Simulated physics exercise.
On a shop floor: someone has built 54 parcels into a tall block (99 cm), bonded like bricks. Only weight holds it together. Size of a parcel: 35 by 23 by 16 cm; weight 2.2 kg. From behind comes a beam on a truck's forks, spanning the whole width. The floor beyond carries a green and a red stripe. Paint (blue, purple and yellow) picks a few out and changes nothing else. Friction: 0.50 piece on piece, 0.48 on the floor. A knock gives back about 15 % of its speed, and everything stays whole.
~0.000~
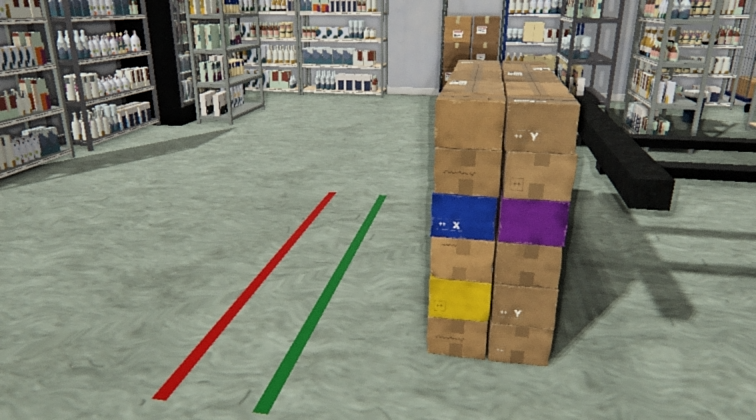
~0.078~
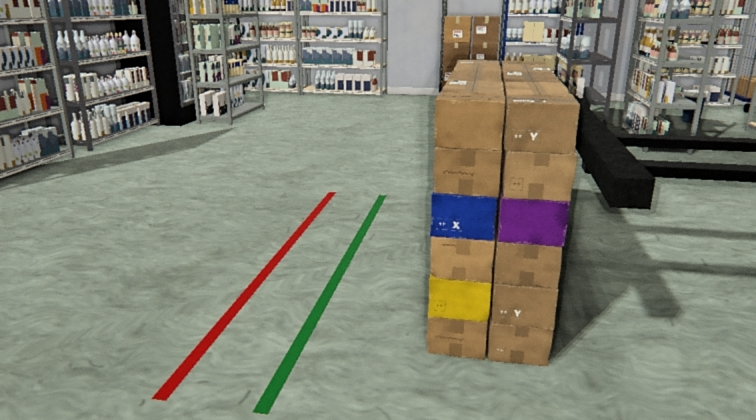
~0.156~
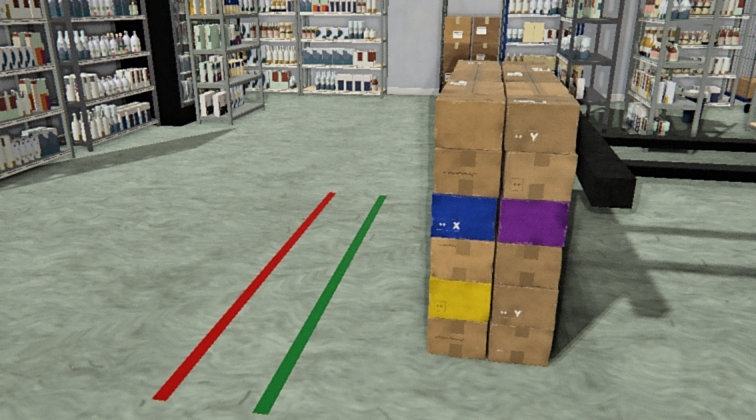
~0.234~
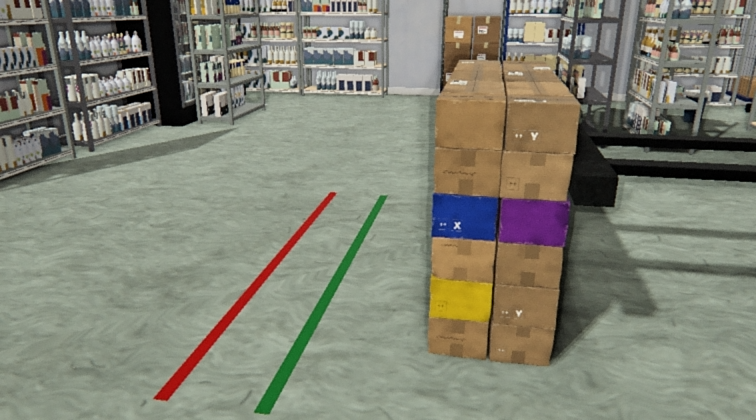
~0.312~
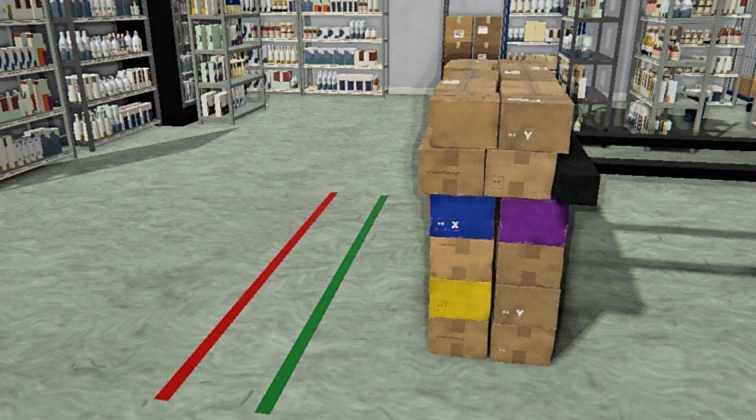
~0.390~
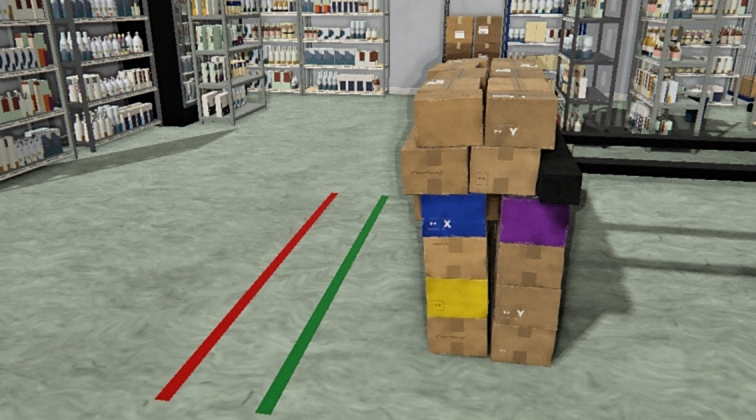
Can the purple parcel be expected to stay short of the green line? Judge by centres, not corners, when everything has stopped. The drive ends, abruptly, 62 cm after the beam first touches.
That parcel stays short of the green line.
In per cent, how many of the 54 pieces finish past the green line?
About 40 per cent.
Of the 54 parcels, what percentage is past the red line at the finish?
Near 15 per cent.
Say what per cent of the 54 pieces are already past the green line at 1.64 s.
35 per cent by then.
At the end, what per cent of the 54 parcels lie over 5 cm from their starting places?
Shifted: 65 per cent.
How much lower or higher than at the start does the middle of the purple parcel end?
About 0 cm lower.
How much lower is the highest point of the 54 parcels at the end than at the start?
About 35 cm.
After 0.58 s, none of the 54 parcels past the green line, 37 disturbed; purple parcel unmoved; blue parcel 18° from how it stood.
After 0.88 s, 9 of the 54 parcels past the green line; purple parcel unmoved; blue parcel 58° from how it stood, 18 cm lower.
After 1.64 s, 19 of the 54 parcels past the green line; purple parcel unmoved; blue parcel on its side.
In the end (4.0 s), 21 of the 54 parcels past the green line; purple parcel unmoved; blue parcel on its side; yellow parcel 45 mm from its place. From the last view, middles, purple parcel near (535, 215), blue parcel near (249, 303).
